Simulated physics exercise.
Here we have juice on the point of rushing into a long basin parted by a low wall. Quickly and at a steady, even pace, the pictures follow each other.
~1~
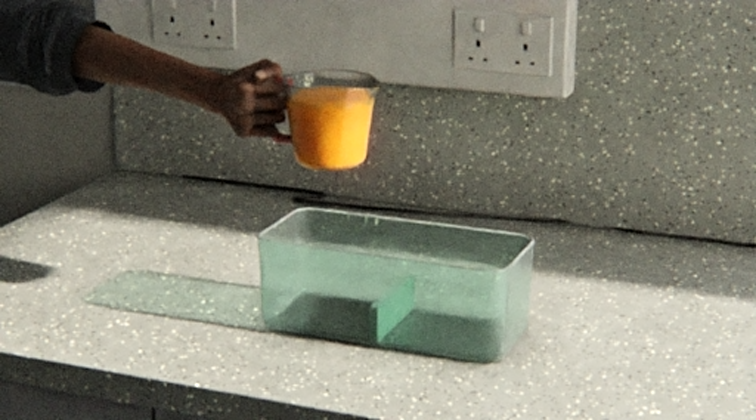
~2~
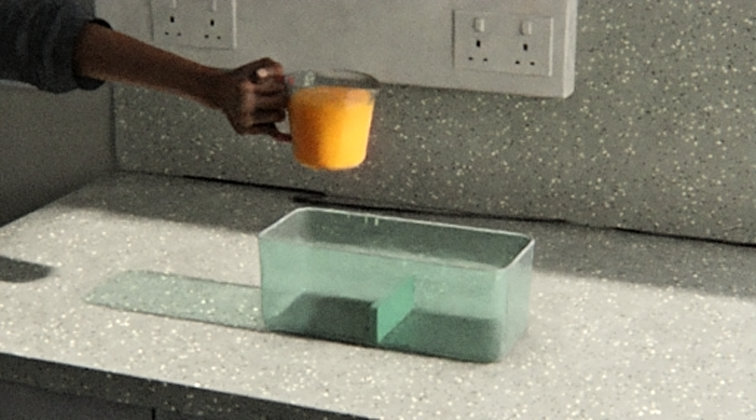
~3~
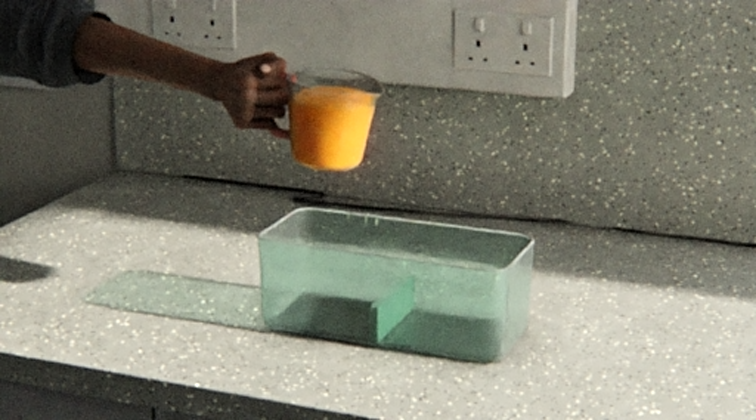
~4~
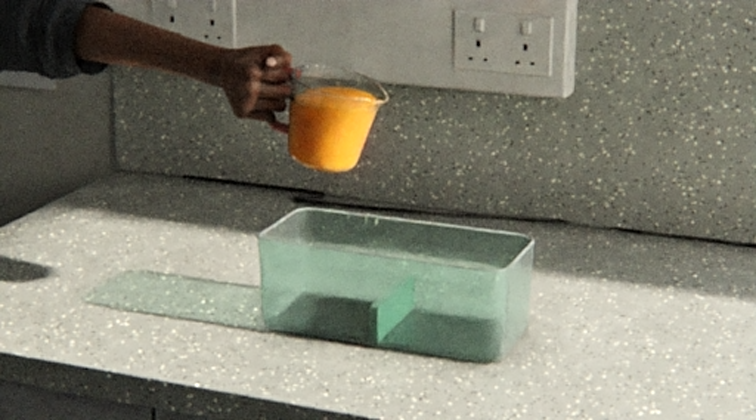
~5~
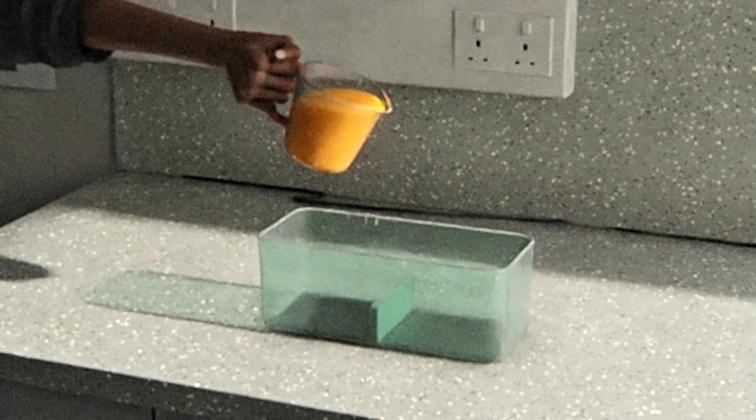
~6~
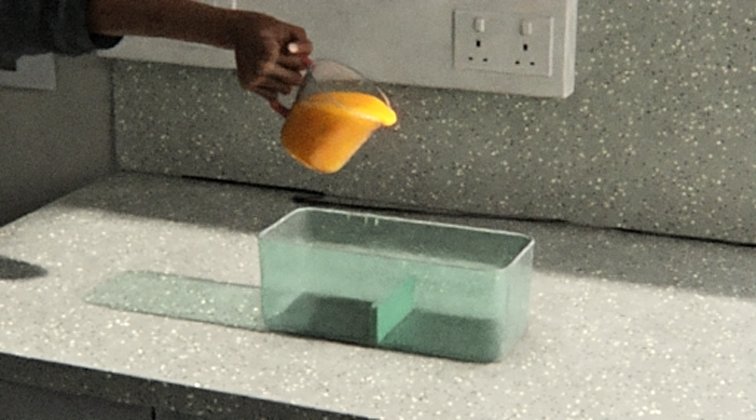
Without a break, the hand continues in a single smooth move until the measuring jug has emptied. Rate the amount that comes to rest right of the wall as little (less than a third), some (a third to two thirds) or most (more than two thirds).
Most.
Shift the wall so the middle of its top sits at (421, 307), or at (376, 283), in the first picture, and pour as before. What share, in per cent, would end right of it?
Roughly 55 % and 95 %.
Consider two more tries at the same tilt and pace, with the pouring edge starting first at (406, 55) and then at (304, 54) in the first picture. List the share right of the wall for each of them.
About 90 % the first time, about 5 % the second.
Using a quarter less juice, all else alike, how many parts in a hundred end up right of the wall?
Some 80 parts in a hundred.
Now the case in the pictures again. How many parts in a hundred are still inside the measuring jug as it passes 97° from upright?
Still holding around 40 %, give or take.
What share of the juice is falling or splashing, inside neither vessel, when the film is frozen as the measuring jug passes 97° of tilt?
I'd put it at roughly 30 percent of it.
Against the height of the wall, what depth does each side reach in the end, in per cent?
About 10 left, about 50 right.
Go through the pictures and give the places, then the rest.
The first picture shows tilt 0°; pouring edge (380, 86); surface from (294, 92) to (370, 99); the long basin's rim runs from (278, 224) to (521, 256); the wall's top is at (393, 290).
The second picture shows tilt 1°; pouring edge (381, 88); surface from (294, 91) to (370, 100).
The third picture shows tilt 6°; pouring edge (383, 92); surface from (297, 91) to (372, 101).
The fourth picture shows tilt 13°; pouring edge (387, 100); surface from (299, 92) to (376, 103).
The fifth picture shows tilt 22°; pouring edge (390, 110); surface from (300, 95) to (384, 105).
The sixth picture shows tilt 33°; pouring edge (392, 123); surface from (298, 103) to (384, 112); 1 per cent is over the edge.
A moment on, the measuring jug is tipped on its side and 41 per cent is still to pour, 0 is left of the wall and 29 right of it.
Next, the measuring jug is tipped right over and 2 per cent is still to pour, 8 is left of the wall and 84 right of it.
Then the measuring jug is tipped right over and 0 per cent is still to pour, 12 is left of the wall and 86 right of it.
Later the measuring jug is tipped right over and 0 per cent is still to pour, 12 is left of the wall and 86 right of it.
In the end 12 per cent lies left of the wall, 86 right of it and 1 outside.
